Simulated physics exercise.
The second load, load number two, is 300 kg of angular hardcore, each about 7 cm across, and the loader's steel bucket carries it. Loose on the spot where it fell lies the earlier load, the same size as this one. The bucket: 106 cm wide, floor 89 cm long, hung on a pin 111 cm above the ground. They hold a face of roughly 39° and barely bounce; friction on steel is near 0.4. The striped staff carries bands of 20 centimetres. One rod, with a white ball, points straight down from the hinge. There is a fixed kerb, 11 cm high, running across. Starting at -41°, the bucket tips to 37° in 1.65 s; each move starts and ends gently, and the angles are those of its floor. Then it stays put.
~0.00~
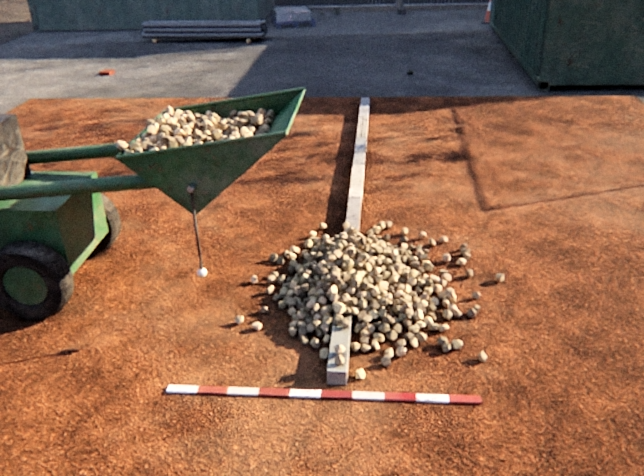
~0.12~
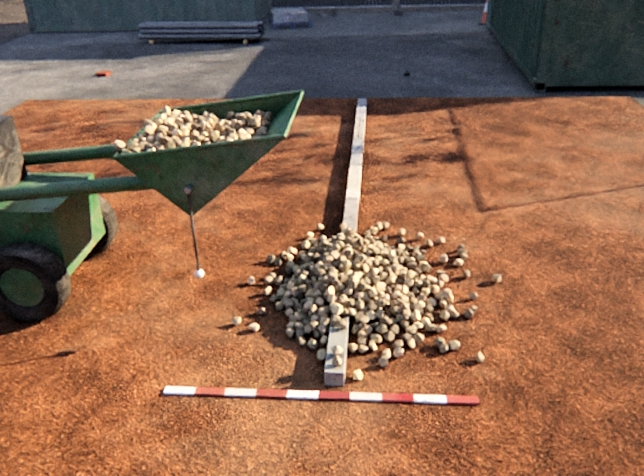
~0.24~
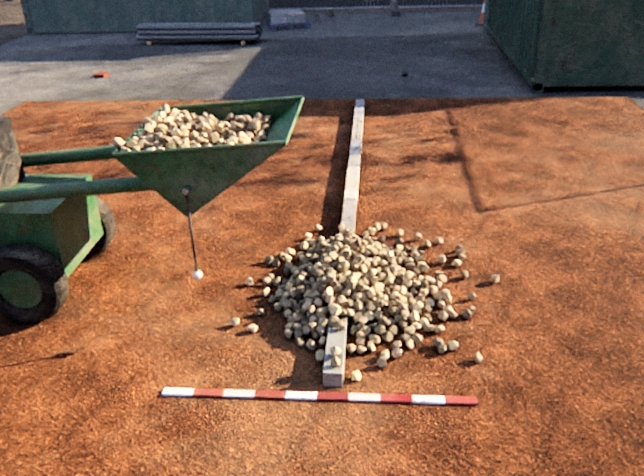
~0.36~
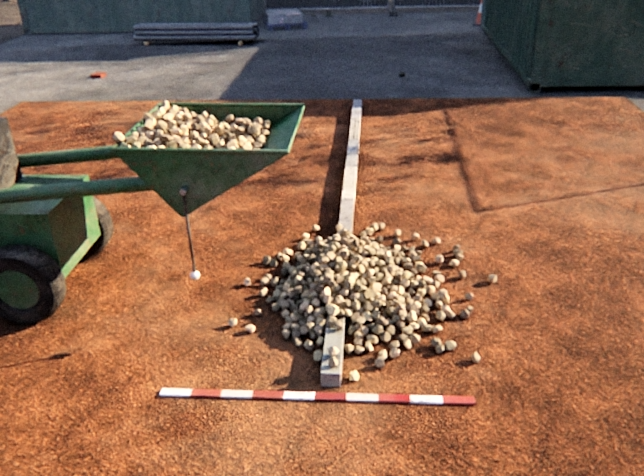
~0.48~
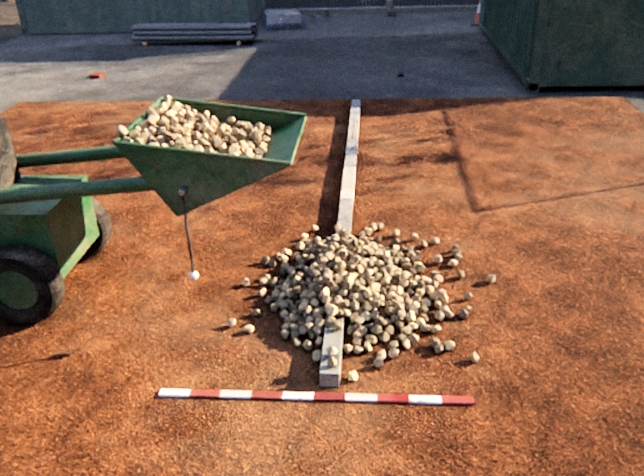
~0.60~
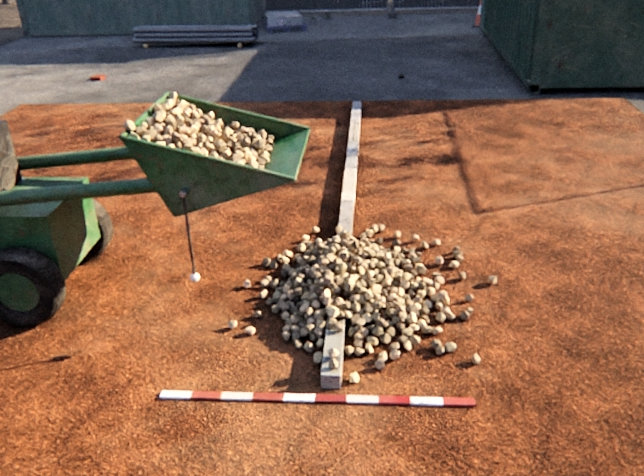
A green metal bucket heaped with pale stones hangs at the left on a small wheeled loader, seen from above on rust-brown ground with grey paving and dark green containers behind. Right of it, a loose pile of similar stones lies across a long pale kerb, behind a red-and-white striped staff. The bucket slowly tilts, its right-hand lip lowering, and its stones shift slightly, while the pile stays still.
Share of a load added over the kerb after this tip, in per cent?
Some 18 %.
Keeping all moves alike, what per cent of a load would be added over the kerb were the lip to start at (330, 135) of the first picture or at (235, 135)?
First place about 70 %, second about 0 %.
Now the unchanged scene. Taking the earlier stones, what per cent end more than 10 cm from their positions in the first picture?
I'd put it at about 5 per cent.
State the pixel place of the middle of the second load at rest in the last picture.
I'd point to about (310, 273).
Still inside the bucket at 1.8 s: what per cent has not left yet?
Near 65 per cent of the load is held.
After 1.2 s the floor is at 25°; in per cent of one load, 100 in the bucket, 46 on this side of the kerb, 54 over the kerb; the foremost stones are at (467, 283).
After 1.8 s the floor is at 37°; in per cent of one load, 64 in the bucket, 82 on this side of the kerb, 54 over the kerb; the foremost stones are at (467, 283).
After 2.1 s the floor is at 37°; in per cent of one load, 19 in the bucket, 119 on this side of the kerb, 63 over the kerb; the foremost stones are at (467, 283).
After 4.6 s the floor is at 37°; in per cent of one load, 0 in the bucket, 128 on this side of the kerb, 72 over the kerb; the foremost stones are at (467, 283). Net gain over the kerb, 18.
